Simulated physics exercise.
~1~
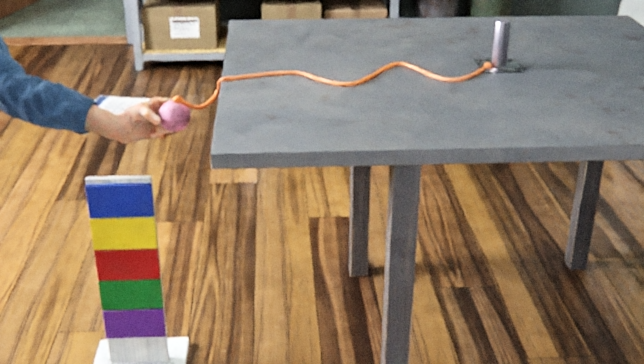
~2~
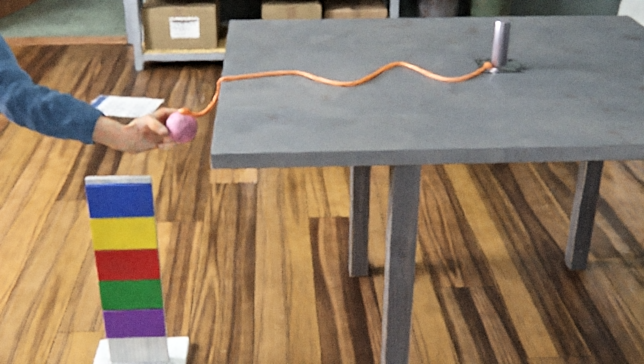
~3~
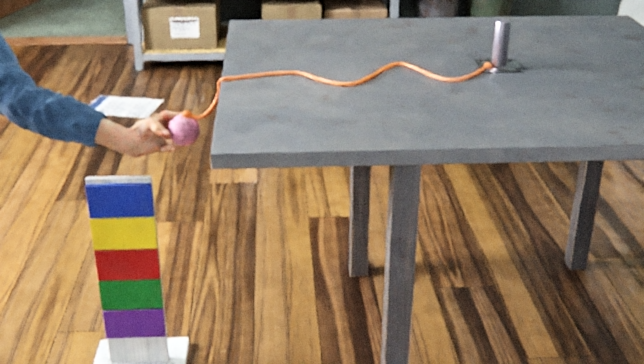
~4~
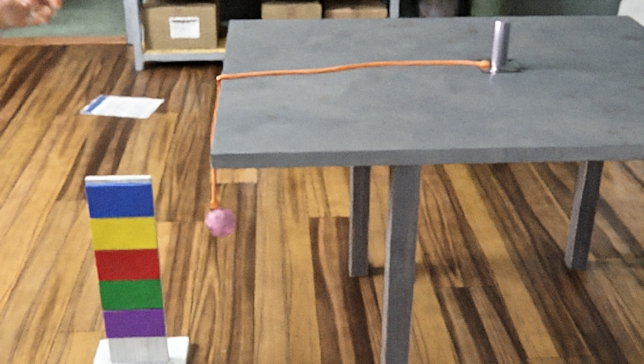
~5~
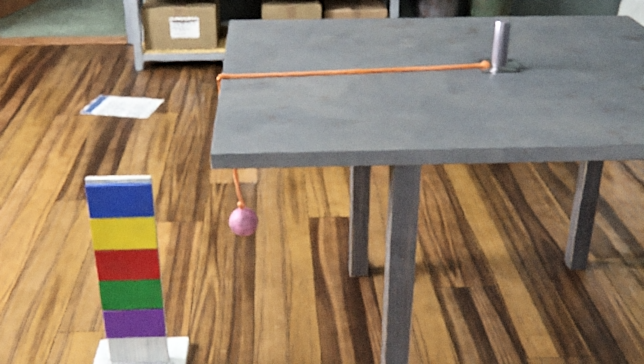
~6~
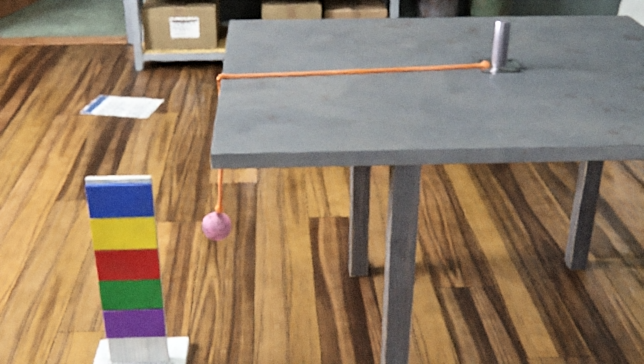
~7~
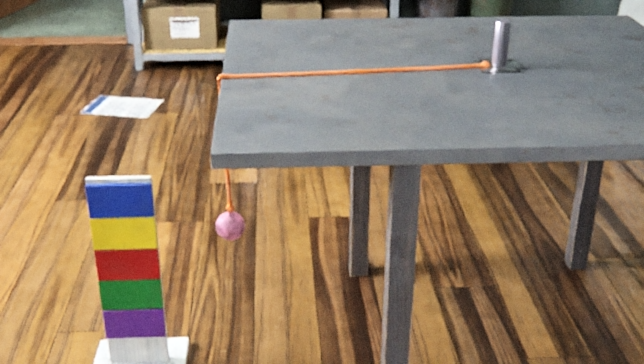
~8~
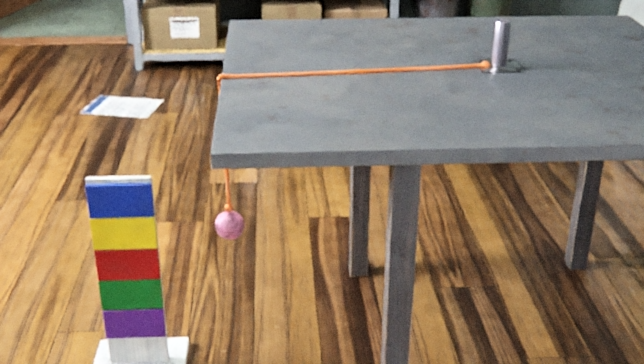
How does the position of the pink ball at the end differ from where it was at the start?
At the start the pink ball is held in a hand out beside the table edge. At the end it hangs on the cord below the tabletop, lower and farther right, level with the yellow band.
A pink ball tied to an orange cord drops from a hand and hangs level with yellow.
